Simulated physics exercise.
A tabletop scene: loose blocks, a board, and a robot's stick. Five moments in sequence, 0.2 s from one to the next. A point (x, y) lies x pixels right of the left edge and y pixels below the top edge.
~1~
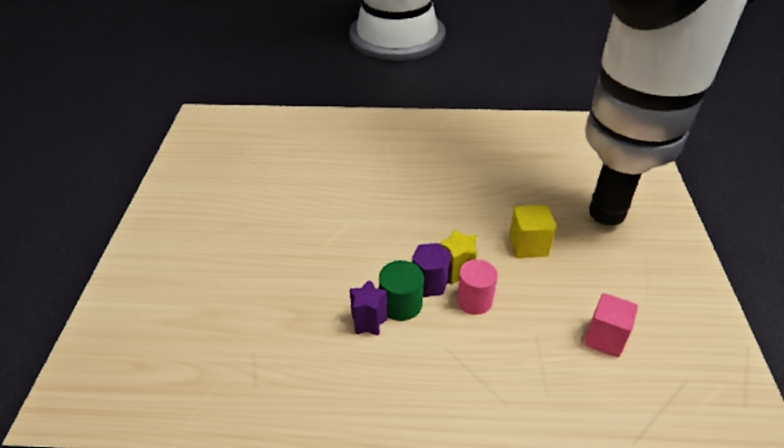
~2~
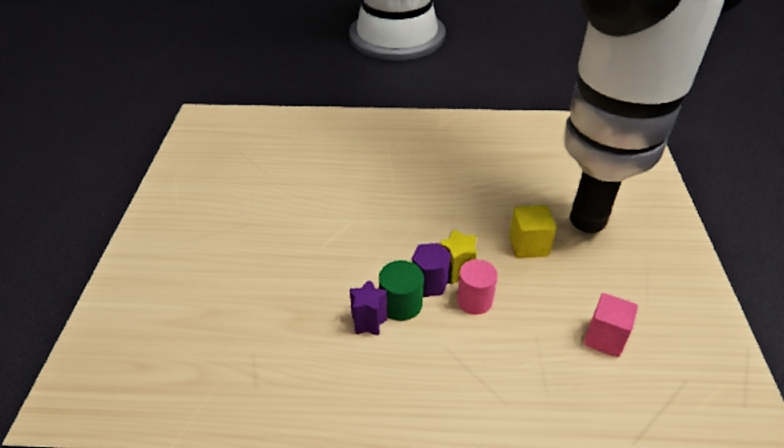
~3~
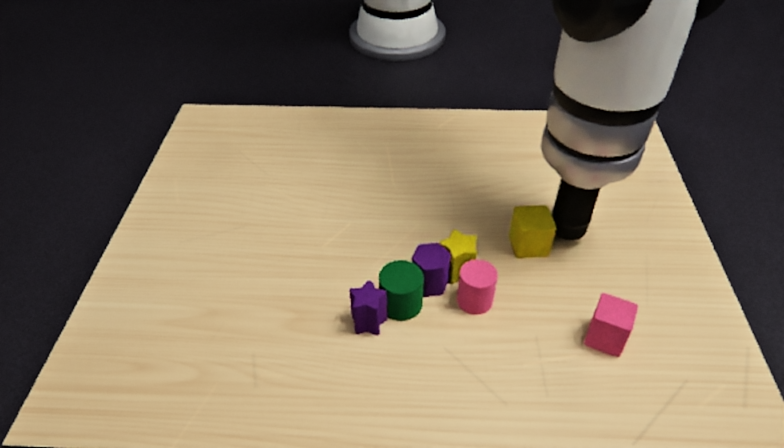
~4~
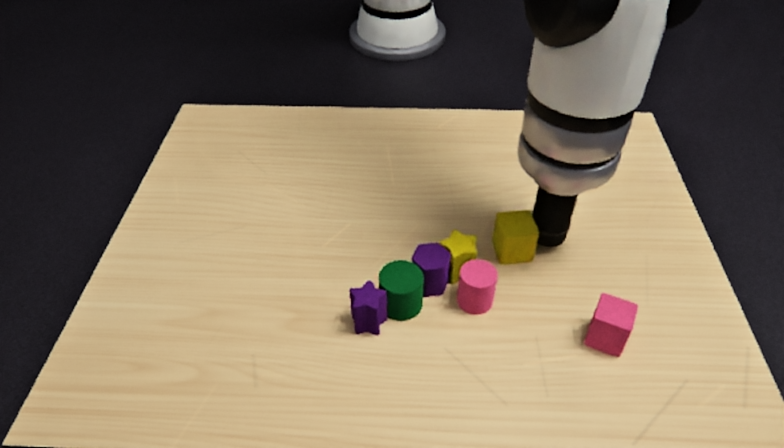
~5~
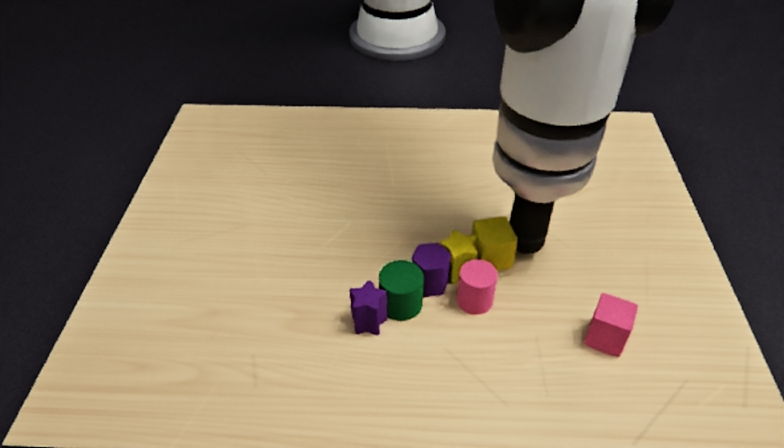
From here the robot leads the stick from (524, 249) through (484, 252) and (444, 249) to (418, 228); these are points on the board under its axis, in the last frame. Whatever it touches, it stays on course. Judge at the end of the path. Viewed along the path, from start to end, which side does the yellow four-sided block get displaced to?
It shifts leftward.
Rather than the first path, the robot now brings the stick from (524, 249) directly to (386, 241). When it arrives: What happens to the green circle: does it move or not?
By the last moment of the path, the green circle has shifted.
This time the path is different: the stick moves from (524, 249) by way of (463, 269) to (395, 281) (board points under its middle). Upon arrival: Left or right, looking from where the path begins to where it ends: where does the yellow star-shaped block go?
It moves off to the right.
What follows on the original path. One third of the way, stick (485, 243); purple star-shaped block (348, 310), turned 10° clockwise; green circle (380, 291); purple hexagonal block (401, 264), turned 20° anticlockwise; yellow star-shaped block (422, 245), turned 20° anticlockwise; yellow four-sided block (452, 231).
Two thirds of the way, stick (444, 241); purple star-shaped block (330, 328); green circle (361, 307); purple hexagonal block (373, 276), turned 40° anticlockwise; yellow star-shaped block (387, 252), turned 40° anticlockwise; yellow four-sided block (412, 233).
At the end, stick (418, 220); purple star-shaped block (329, 329); green circle (361, 309); purple hexagonal block (371, 276), turned 45° anticlockwise; yellow star-shaped block (381, 251), turned 45° anticlockwise; yellow four-sided block (398, 227), turned 35° anticlockwise.
